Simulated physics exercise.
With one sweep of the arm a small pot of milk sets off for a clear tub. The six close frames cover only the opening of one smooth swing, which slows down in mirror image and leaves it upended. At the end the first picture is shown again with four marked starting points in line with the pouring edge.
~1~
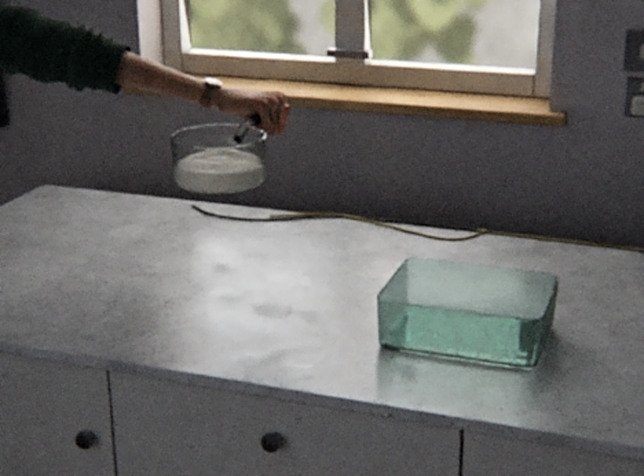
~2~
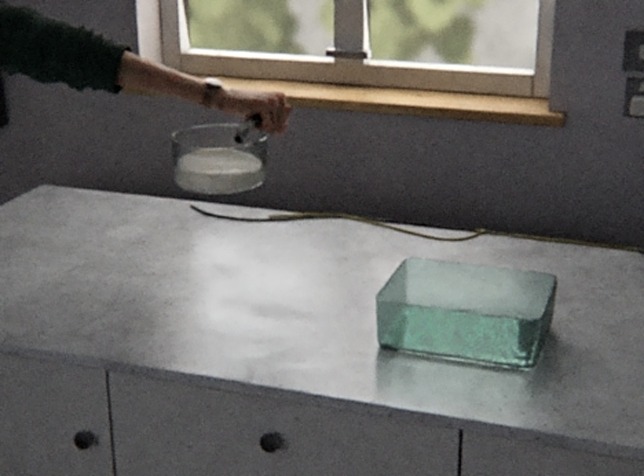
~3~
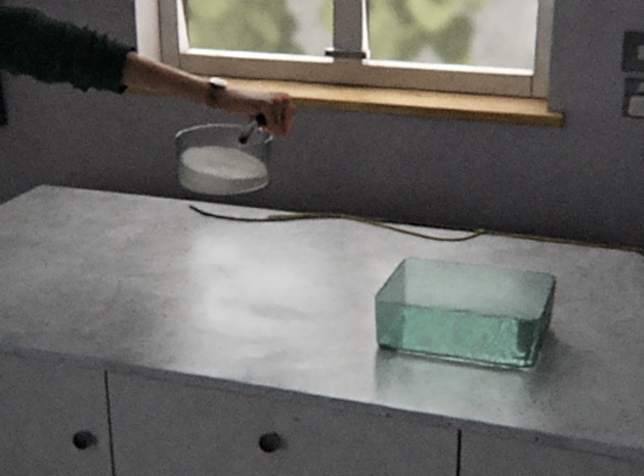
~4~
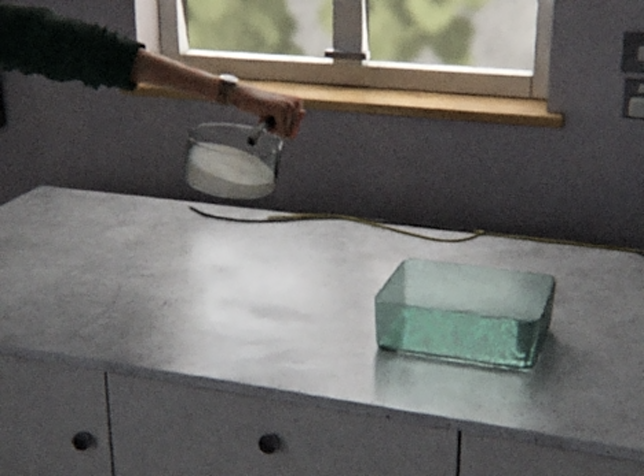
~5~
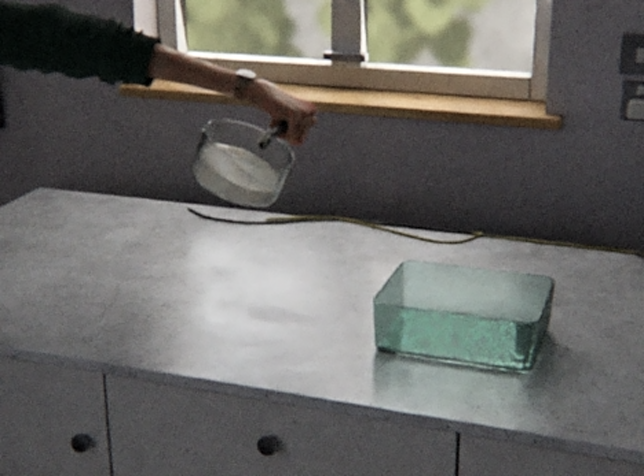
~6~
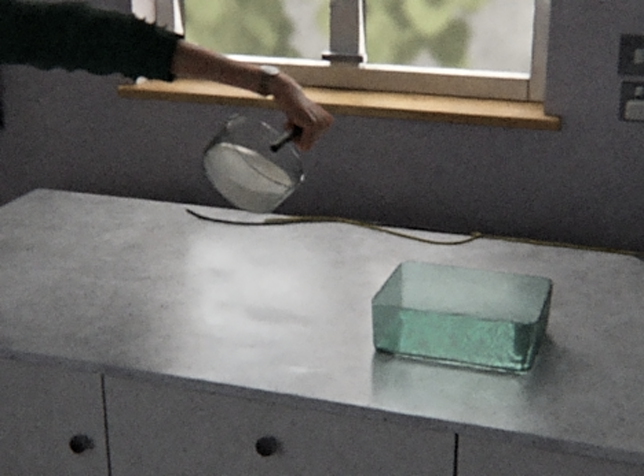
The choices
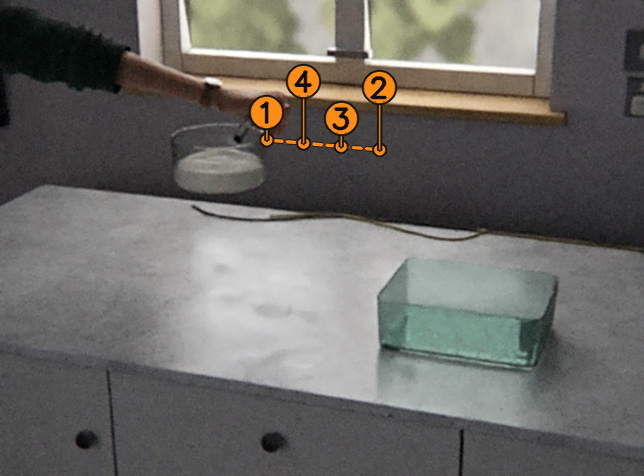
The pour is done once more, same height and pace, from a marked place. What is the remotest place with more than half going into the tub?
Dot 4 just does it.
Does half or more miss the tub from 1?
Yes.
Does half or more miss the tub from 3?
No, that is safe.
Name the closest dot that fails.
It is 1.
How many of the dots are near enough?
Three of the four.
In orange, 1 at (266, 140); 2 at (379, 149); 3 at (341, 146); 4 at (303, 143).
With 1, about 19 % lands in the tub, 77 % falls short and 4 % goes beside or beyond.
With 2, about 77 % lands in the tub, 10 % falls short and 12 % goes beside or beyond.
With 3, about 72 % lands in the tub, 4 % falls short and 24 % goes beside or beyond.
With 4, about 68 % lands in the tub, 16 % falls short and 16 % goes beside or beyond.
